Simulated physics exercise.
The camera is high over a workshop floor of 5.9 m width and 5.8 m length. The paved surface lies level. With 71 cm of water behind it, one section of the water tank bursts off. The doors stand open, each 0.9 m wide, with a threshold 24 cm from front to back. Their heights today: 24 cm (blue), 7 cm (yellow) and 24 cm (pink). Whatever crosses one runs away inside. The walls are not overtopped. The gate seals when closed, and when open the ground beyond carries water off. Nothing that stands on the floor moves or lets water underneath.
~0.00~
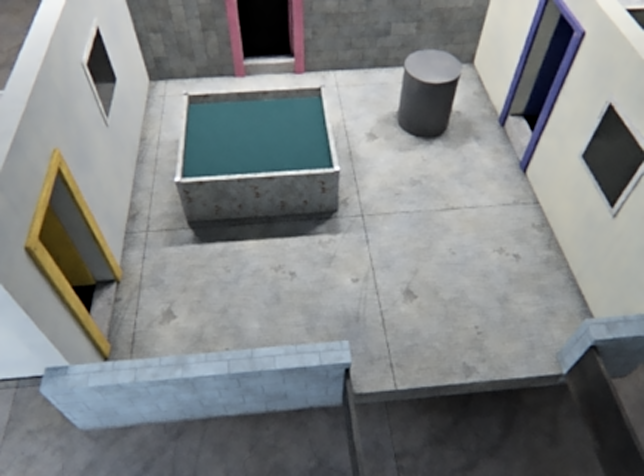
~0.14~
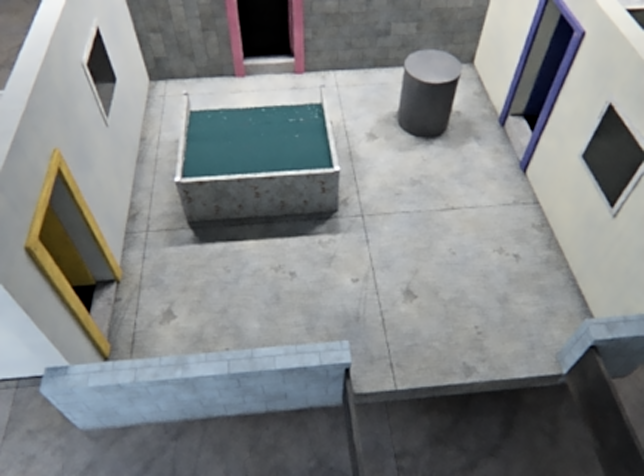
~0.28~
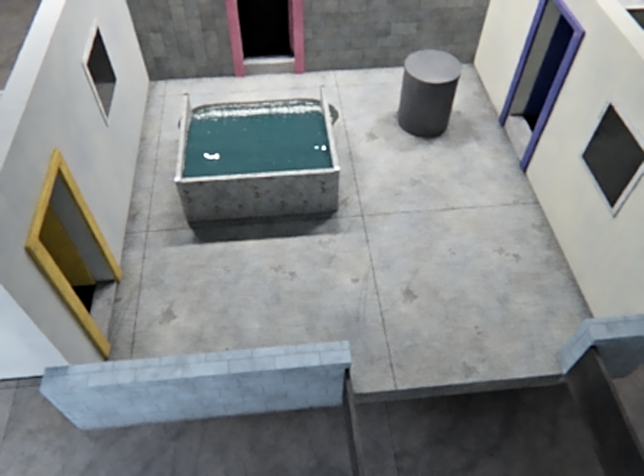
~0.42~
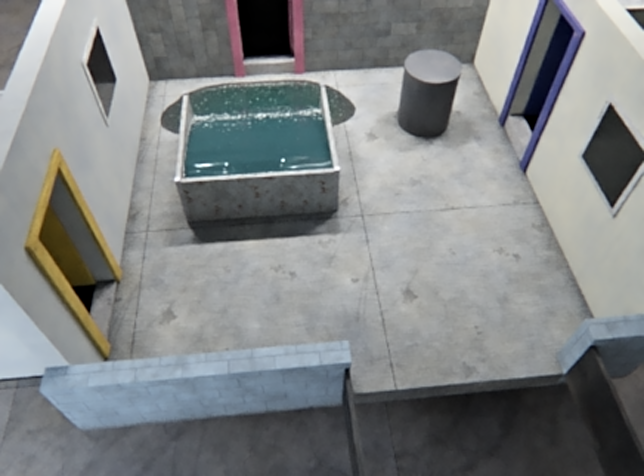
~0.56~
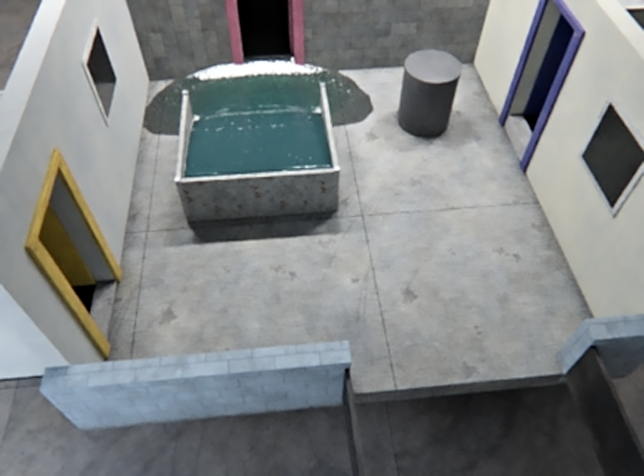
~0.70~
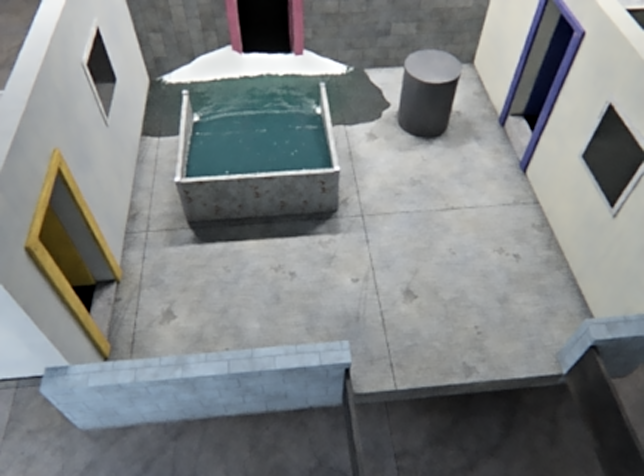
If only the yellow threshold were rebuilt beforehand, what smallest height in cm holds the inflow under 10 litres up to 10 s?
It would have to be roughly 6.5 cm high.
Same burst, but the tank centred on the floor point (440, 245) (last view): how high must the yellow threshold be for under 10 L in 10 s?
Some 10.5 cm.
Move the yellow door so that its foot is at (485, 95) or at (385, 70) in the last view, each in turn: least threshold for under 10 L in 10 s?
About 24 and 11.5 cm.
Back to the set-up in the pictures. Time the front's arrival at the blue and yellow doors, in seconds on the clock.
Blue 2.4 s, yellow 2.8 s.
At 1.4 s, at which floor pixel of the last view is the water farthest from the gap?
Near (449, 65).
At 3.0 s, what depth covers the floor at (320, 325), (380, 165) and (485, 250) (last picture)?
In that order: 0, 0 and 0 cm.
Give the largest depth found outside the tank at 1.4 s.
Up to some 55 cm.
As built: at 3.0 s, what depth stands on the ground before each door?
In cm: Blue 8, yellow 4, pink 22.
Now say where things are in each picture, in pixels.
The first picture shows the water tank at (257, 134) is whole and still, 71 cm deep; the yellow door at (84, 266) is dry.
In the second picture, the front is at a hidden place, 0.2 m from the gap on the far side; 0.4 m2 of floor is wet, 71 cm left at the back.
In the third picture, water pours out on the far side and has run 0.7 m, to a hidden place; about 12 cm deep outside, 71 cm at the back.
In the fourth picture, water pours out on the far side and has run 1.3 m, to (225, 86); about 10 cm deep outside, 65 cm at the back.
In the fifth picture, the front is at (244, 61), 1.6 m from the gap on the far side; 4.7 m2 of floor is wet, 60 cm left at the back.
In the sixth picture, the front is at (247, 57), 1.7 m from the gap on the far side; 5.3 m2 of floor is wet, 58 cm left at the back; the yellow door at (84, 266), 3.7 m from the gap, is still 3.3 m from the nearest water.
After 1.4 s water covers 20 % of the floor, deepest (55 cm) near (150, 82); it has not reached the yellow door.
After 3.0 s water covers 45 % of the floor, deepest (31 cm) near (473, 76); 4 cm at the yellow door, 0 litres in over its 7 cm threshold.
After 10.0 s water covers 95 % of the floor, deepest (10 cm) near (478, 226); 6 cm at the yellow door, 7 litres in over its 7 cm threshold.
At the yellow door as built, the water arrived by 2.9 s and peaked near 10 cm at 3.6 s.
Run again over the same 10 s with other heights there, 15 litres in over 5.5 cm, 5 litres over 7.5 cm. The limit of 10 litres is kept from about 6.5 cm up.
